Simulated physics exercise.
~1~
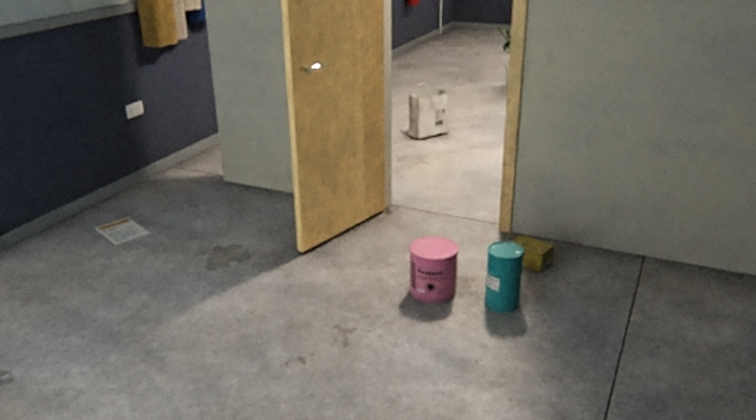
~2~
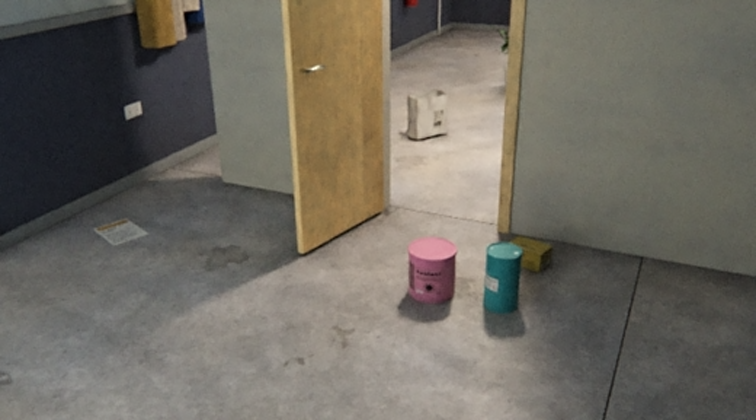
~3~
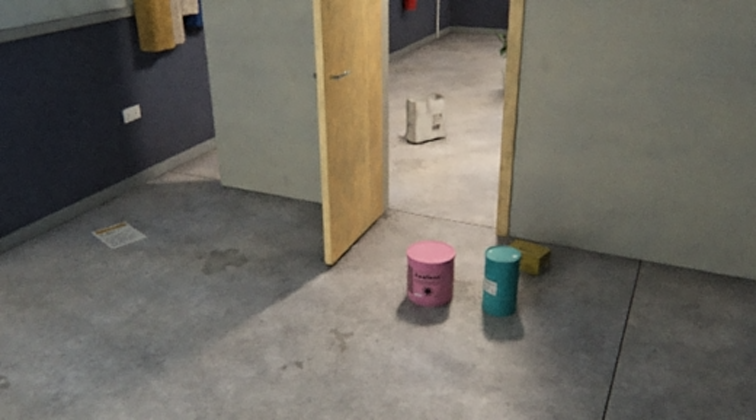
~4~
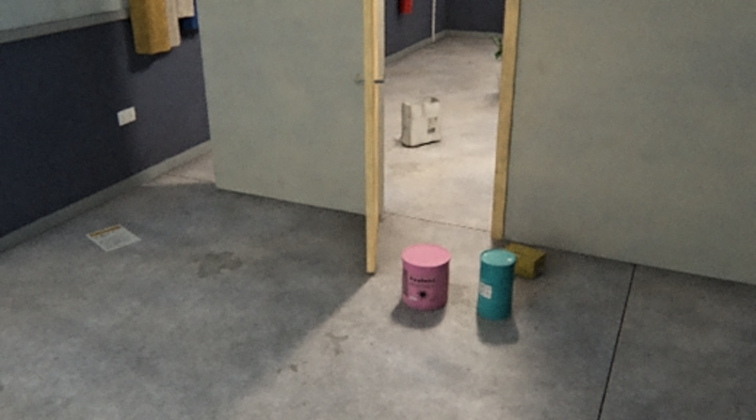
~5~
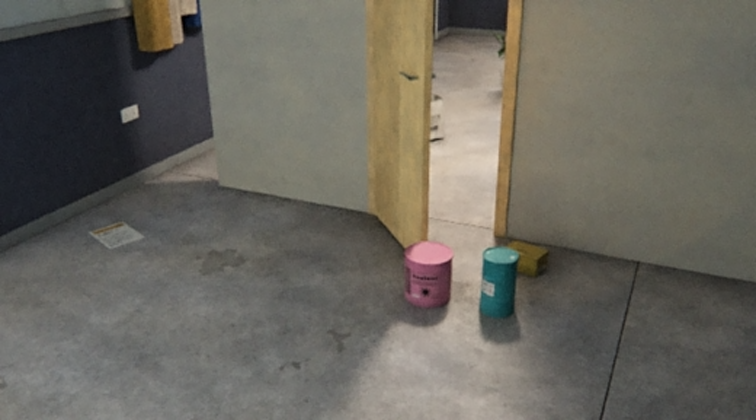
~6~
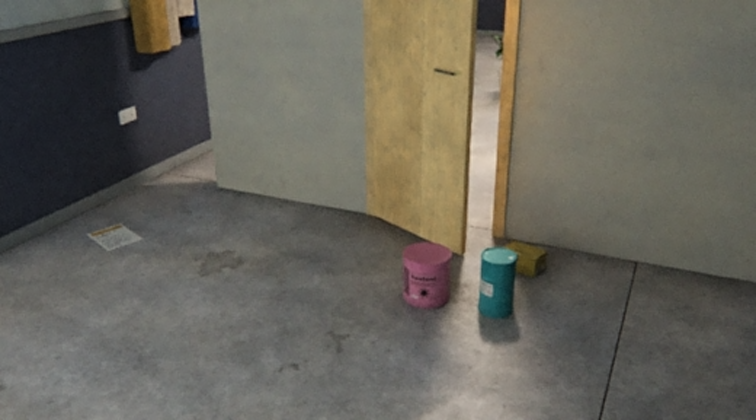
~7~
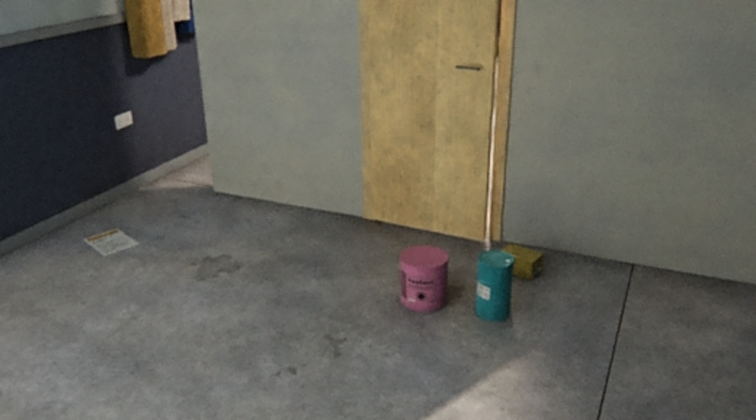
A wooden door swings past a pink pail and turquoise canister until nearly shut.
